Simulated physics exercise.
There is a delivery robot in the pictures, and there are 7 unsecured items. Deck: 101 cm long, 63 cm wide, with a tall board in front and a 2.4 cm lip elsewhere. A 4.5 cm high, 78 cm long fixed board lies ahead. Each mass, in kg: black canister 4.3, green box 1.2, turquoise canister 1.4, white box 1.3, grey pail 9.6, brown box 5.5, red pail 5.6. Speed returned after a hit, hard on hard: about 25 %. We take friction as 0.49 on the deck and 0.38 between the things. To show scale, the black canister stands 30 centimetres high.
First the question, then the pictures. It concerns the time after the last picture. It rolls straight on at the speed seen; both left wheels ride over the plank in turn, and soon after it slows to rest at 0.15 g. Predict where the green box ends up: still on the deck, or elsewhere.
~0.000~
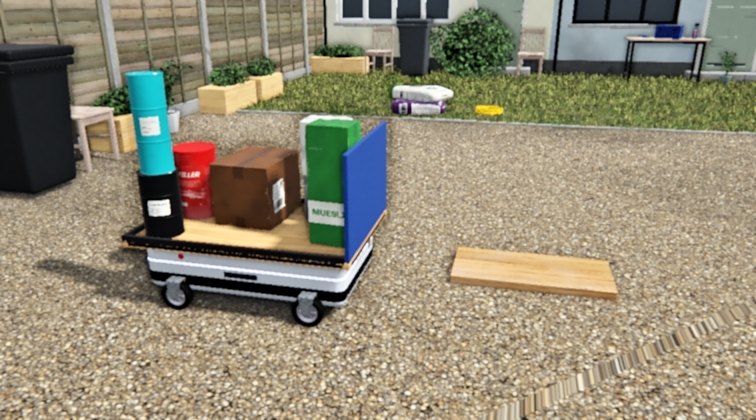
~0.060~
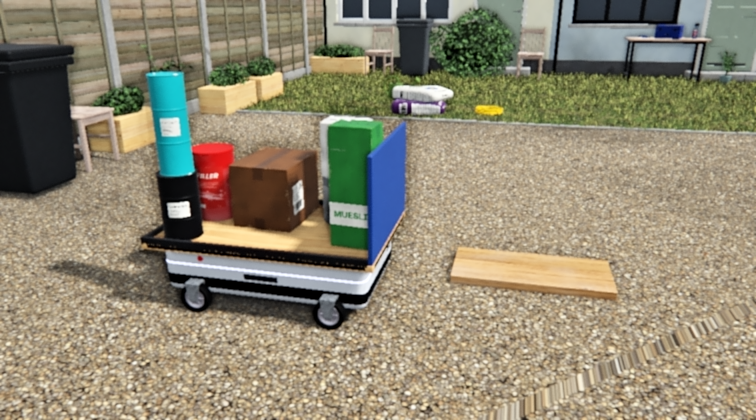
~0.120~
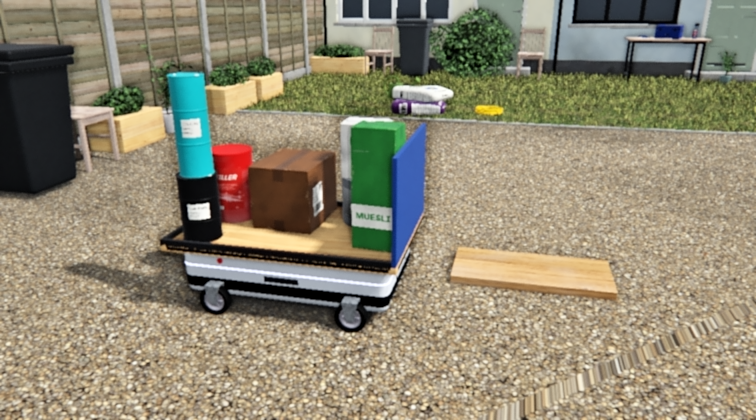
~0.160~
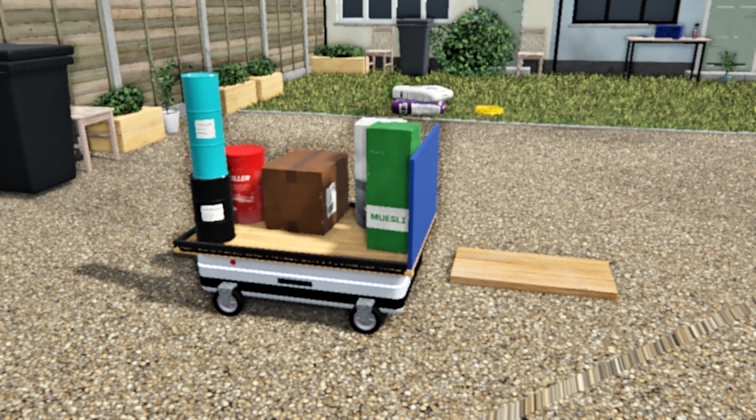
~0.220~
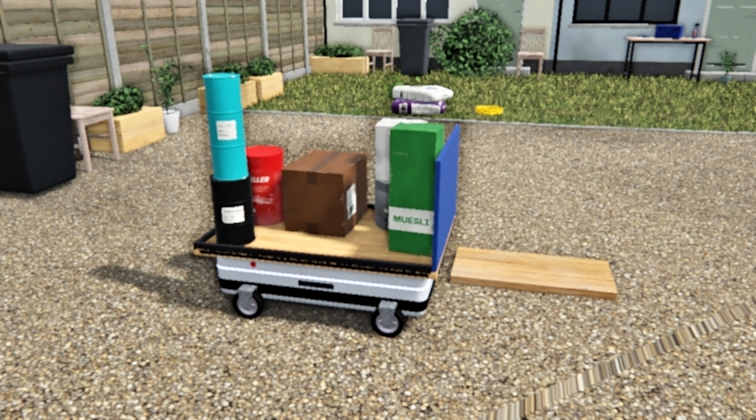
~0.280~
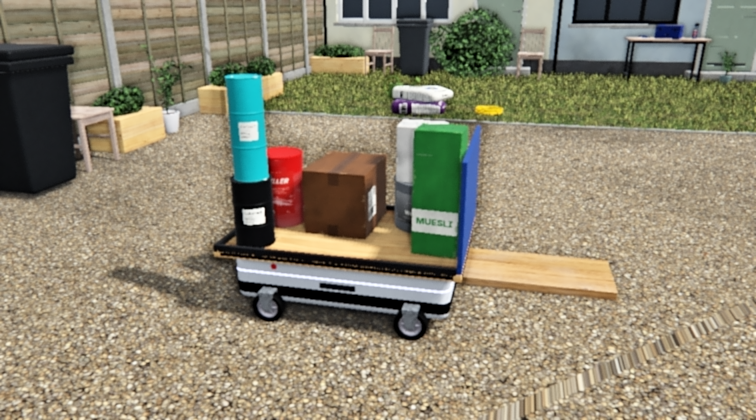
The green box ends up elsewhere.
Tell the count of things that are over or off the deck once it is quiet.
Total: 3.
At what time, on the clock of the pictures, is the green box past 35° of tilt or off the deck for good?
It happens near 0.9 s.
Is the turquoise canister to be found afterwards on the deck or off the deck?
Turquoise canister: Goes out of bounds.
Around 0.68 s, 109 cm covered; green box at 22° to upright near (584, 195); white box at 11° to upright; turquoise canister at 3° to upright.
Around 1.08 s, 173 cm covered; green box now off the deck; white box at 72° to upright; turquoise canister at 22° to upright.
Around 1.38 s, 221 cm covered; turquoise canister at 72° to upright; white box on its side; red pail at 8° to upright.
Around 1.88 s, 282 cm covered; turquoise canister now off the deck; white box on its side; brown box shifted 6 cm.
Finally (2.9 s), off the deck, green box and turquoise canister; on their side or leaning hard on the deck, white box; the other 4 still in place (within 10 cm).
